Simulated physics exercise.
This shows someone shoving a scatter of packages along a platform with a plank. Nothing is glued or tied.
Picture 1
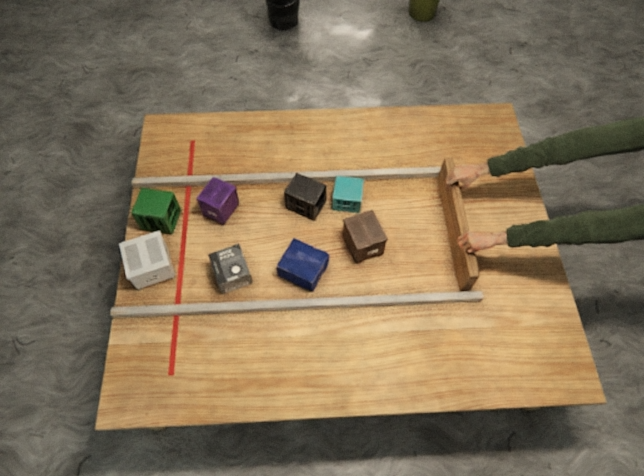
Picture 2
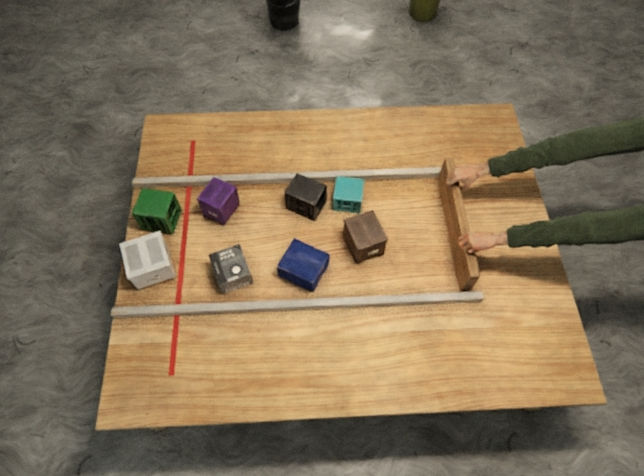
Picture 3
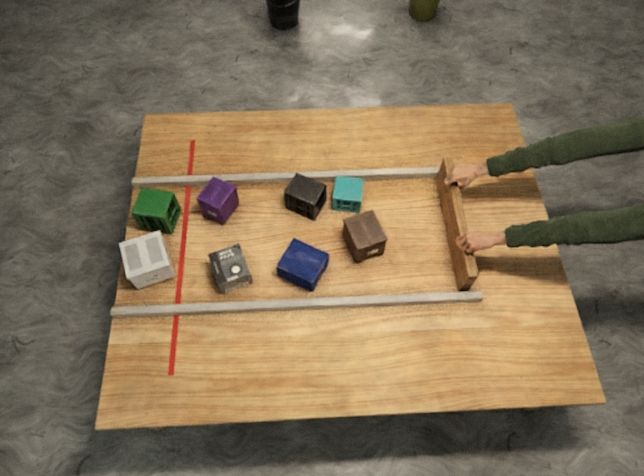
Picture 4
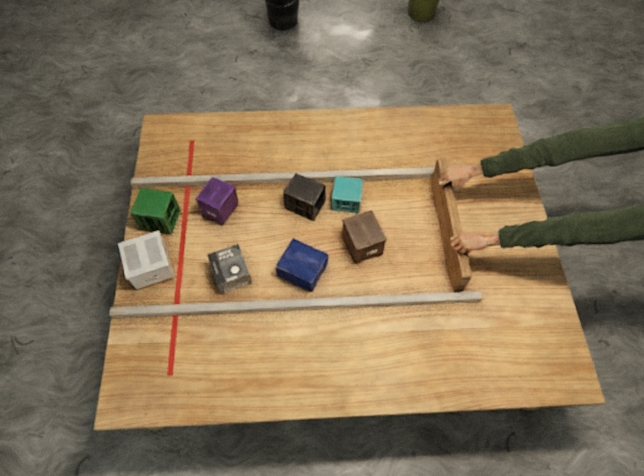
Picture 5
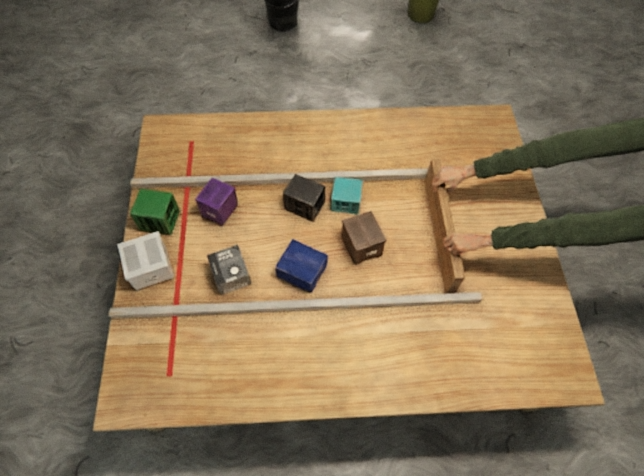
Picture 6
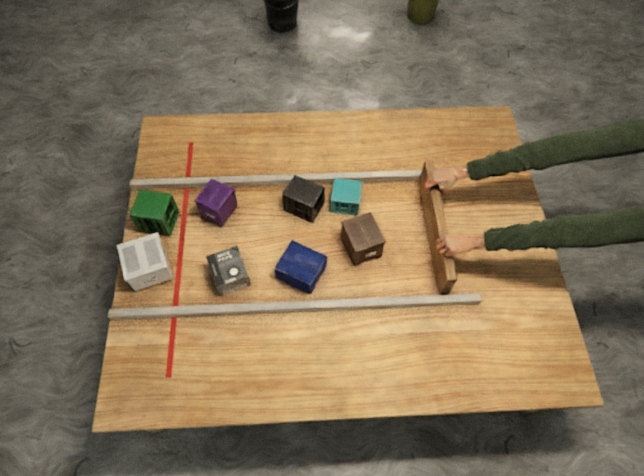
A wooden table on a mottled grey floor is seen from above, with two pale rails running across it and a red strip of tape near its left end. Between the rails sit green and white boxes at the left, then purple, grey, black, blue, teal and brown ones. Two green-sleeved arms at the right hold a plank still, then slide it slightly left while the boxes stay put.
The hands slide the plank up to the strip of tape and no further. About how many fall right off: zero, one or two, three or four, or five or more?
As it turns out, the number that fall off is three or four.
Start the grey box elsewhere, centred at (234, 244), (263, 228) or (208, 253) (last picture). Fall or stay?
In turn it is kept; survives; is kept.
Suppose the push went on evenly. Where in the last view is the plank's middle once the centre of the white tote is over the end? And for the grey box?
For the white tote at (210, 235), for the grey box at (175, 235).
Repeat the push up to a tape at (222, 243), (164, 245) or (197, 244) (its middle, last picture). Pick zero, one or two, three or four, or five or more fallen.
The falls would be one or two; at least five; 3 or 4.
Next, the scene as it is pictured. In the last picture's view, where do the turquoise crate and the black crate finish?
About (169, 204), and the other about (135, 212).
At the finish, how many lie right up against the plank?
The number is 3.
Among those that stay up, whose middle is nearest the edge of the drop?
The grey box ends nearest.
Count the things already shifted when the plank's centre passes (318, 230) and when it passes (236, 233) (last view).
4 and 8.
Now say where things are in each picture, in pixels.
In the first frame, white tote (148, 261); green crate (157, 211); purple tote (219, 201); plank (456, 223); tape (183, 243).
In the second frame, green crate (158, 212); grey box (231, 269).
In the third frame, purple tote (219, 201); plank (455, 223).
In the fourth frame, white tote (147, 261); blue box (302, 265).
In the fifth frame, green crate (156, 212); black crate (304, 198).
In the sixth frame, white tote (146, 263); green crate (155, 213); purple tote (217, 203); plank (436, 226); tape (181, 245).
Soon after, none off yet; white tote at rest near (146, 263); green crate at rest near (155, 213); purple tote at rest near (217, 203).
Then, none off yet; white tote at rest near (146, 263); green crate at rest near (155, 213); purple tote moved about its own width near (190, 206).
By the end, the number that fall off is three or four; fallen, purple tote, green crate and white tote.
